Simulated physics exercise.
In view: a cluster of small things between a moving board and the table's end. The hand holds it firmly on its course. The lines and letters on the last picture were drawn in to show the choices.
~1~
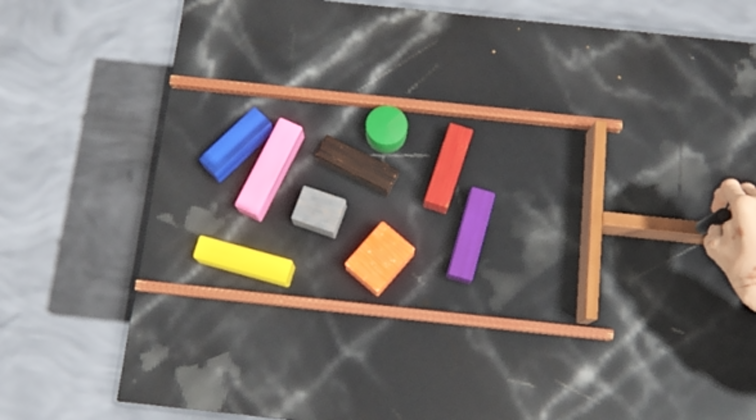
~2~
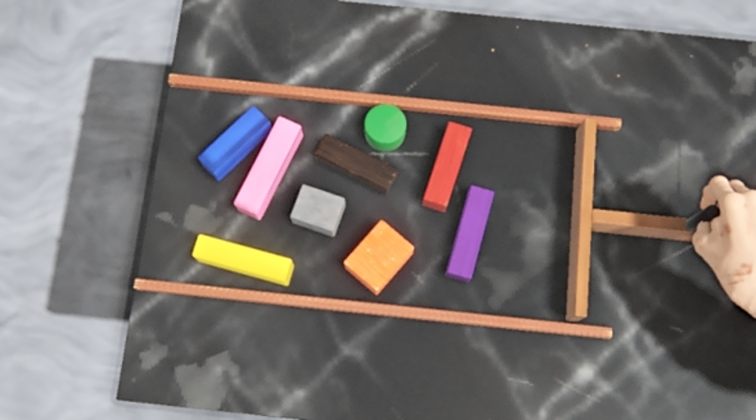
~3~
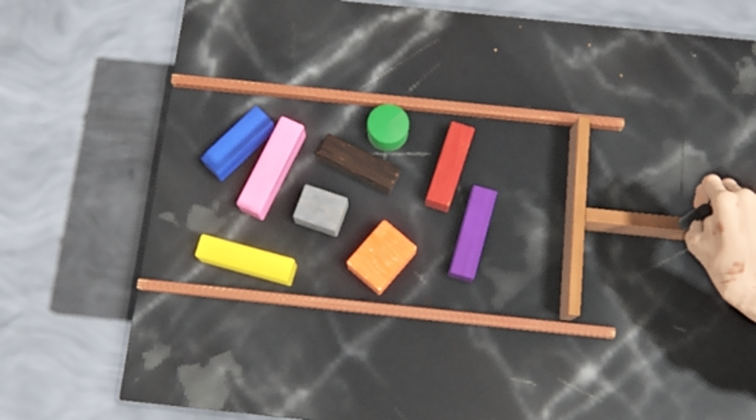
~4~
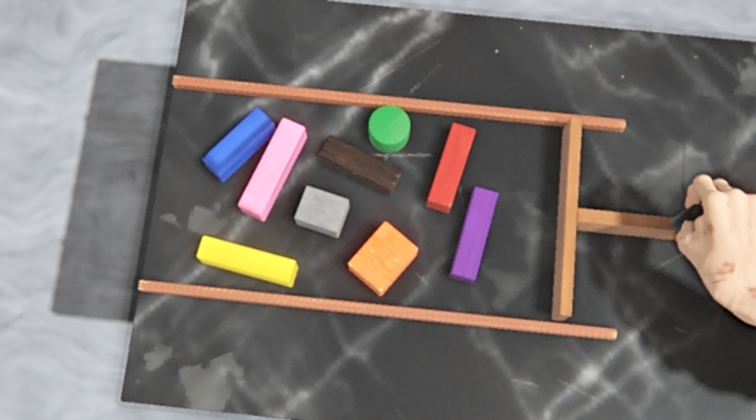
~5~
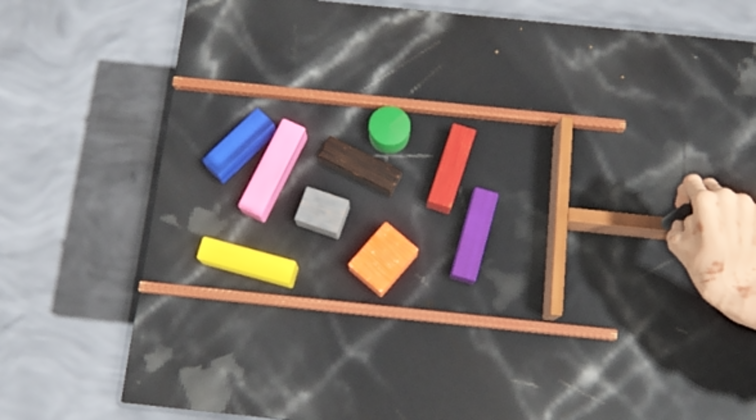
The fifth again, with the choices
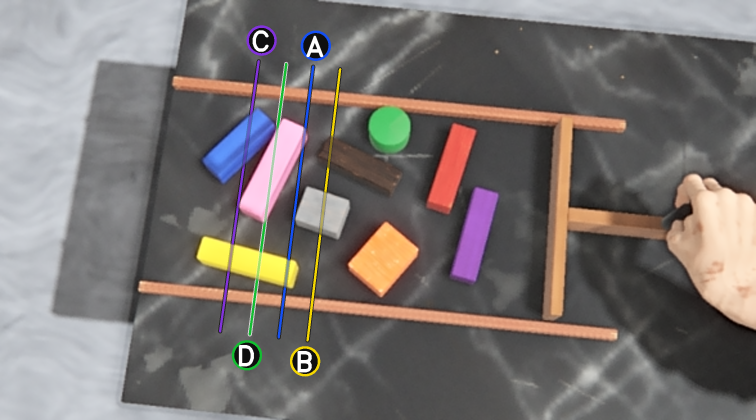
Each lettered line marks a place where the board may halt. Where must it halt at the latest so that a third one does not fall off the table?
It should halt at D.
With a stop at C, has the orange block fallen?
No.
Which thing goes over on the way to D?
It is the blue stick.
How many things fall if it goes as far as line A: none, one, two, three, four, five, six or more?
In all, none.
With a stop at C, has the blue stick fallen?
Yes.
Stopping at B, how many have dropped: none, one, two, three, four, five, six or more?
The count is none.
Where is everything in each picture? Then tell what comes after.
The first frame shows blue stick (237, 145); green tin (387, 130); board (597, 217).
The second frame shows board (586, 215); red bar (447, 167).
The third frame shows board (579, 213); pink stick (272, 169).
The fourth frame shows board (571, 214); black bar (360, 166).
The fifth frame shows board (562, 213); blue stick (240, 146); green tin (390, 130); yellow stick (249, 262).
On the marked copy, A at (297, 197); B at (324, 200); C at (240, 191); D at (269, 194).
Following D. Soon after the start, board (456, 203); red bar (423, 165); purple stick (433, 232).
Later, board (351, 192); blue stick (215, 140); yellow stick (221, 261).
In the end, board (270, 184); blue stick over the edge; yellow stick (140, 260); one fallen.
As for the rest, A is within the limit but short; B is within the limit but short; C drops three.
